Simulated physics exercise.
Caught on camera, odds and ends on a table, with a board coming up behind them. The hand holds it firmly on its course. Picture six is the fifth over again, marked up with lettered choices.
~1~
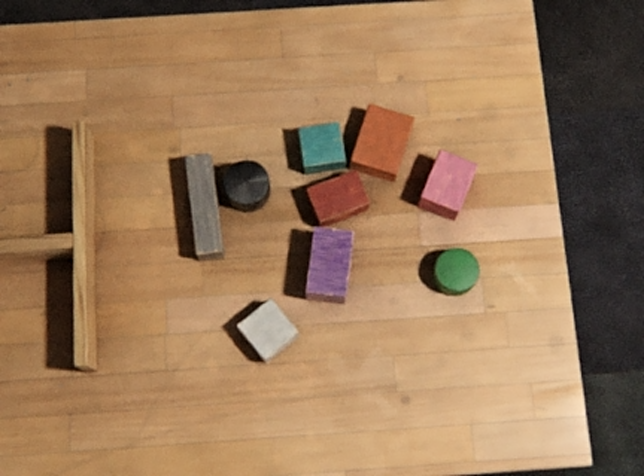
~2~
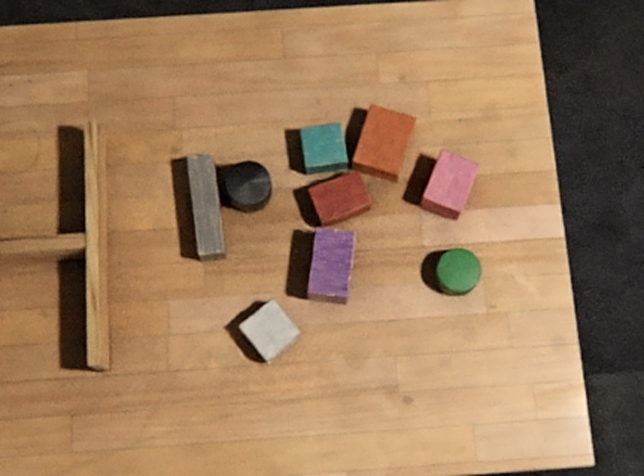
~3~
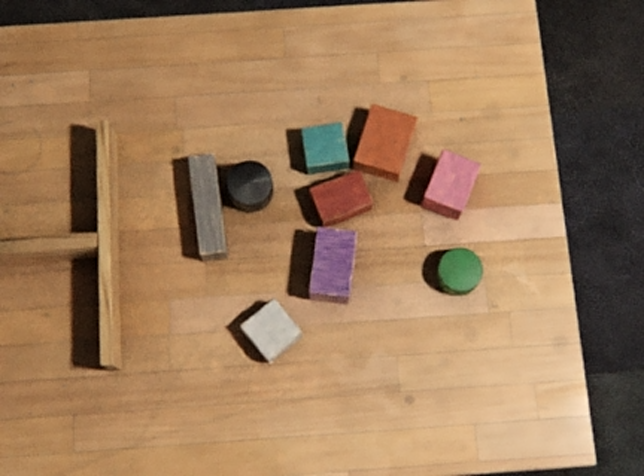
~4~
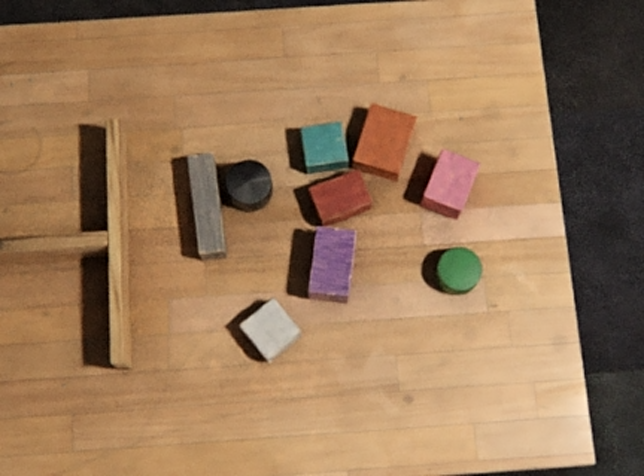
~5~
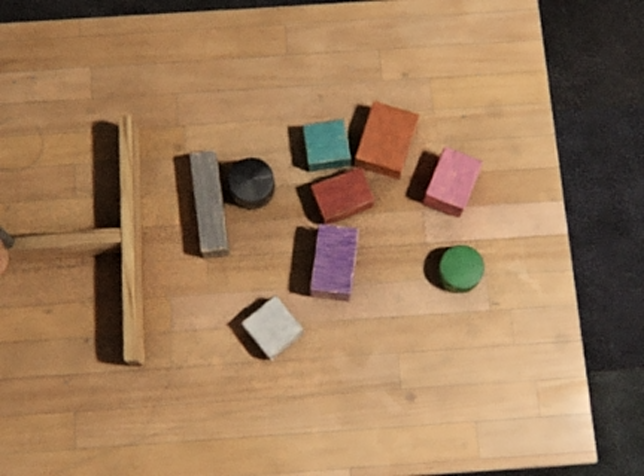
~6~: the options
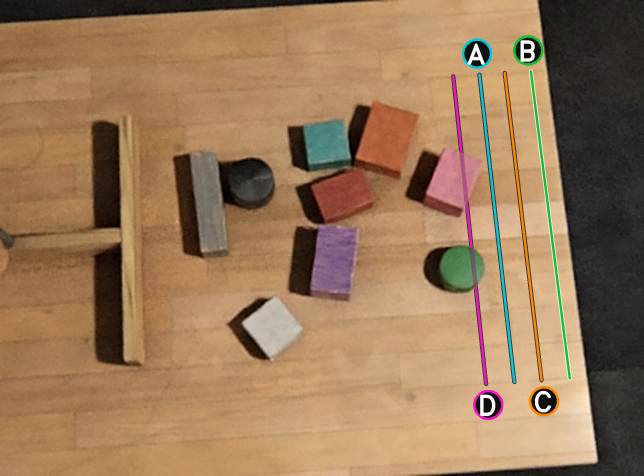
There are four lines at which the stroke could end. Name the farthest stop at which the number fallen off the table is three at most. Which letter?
A is the last line within the limit.
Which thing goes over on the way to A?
It is the pink block.
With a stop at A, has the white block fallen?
By then, no.
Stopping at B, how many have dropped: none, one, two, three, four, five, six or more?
By then, six or more.
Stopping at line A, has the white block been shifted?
Yes.
On the marked copy, A at (496, 222); B at (550, 219); C at (522, 221); D at (469, 224).
Following A. Soon after the start, board (262, 226); white block (301, 330); turquoise block (336, 140).
Later, board (396, 217); pink block (487, 183); green tin (483, 275).
In the end, board (498, 210); pink block over the edge; orange block (552, 101); one fallen.
As for the rest, B drops eight; C drops five; D is within the limit but short.
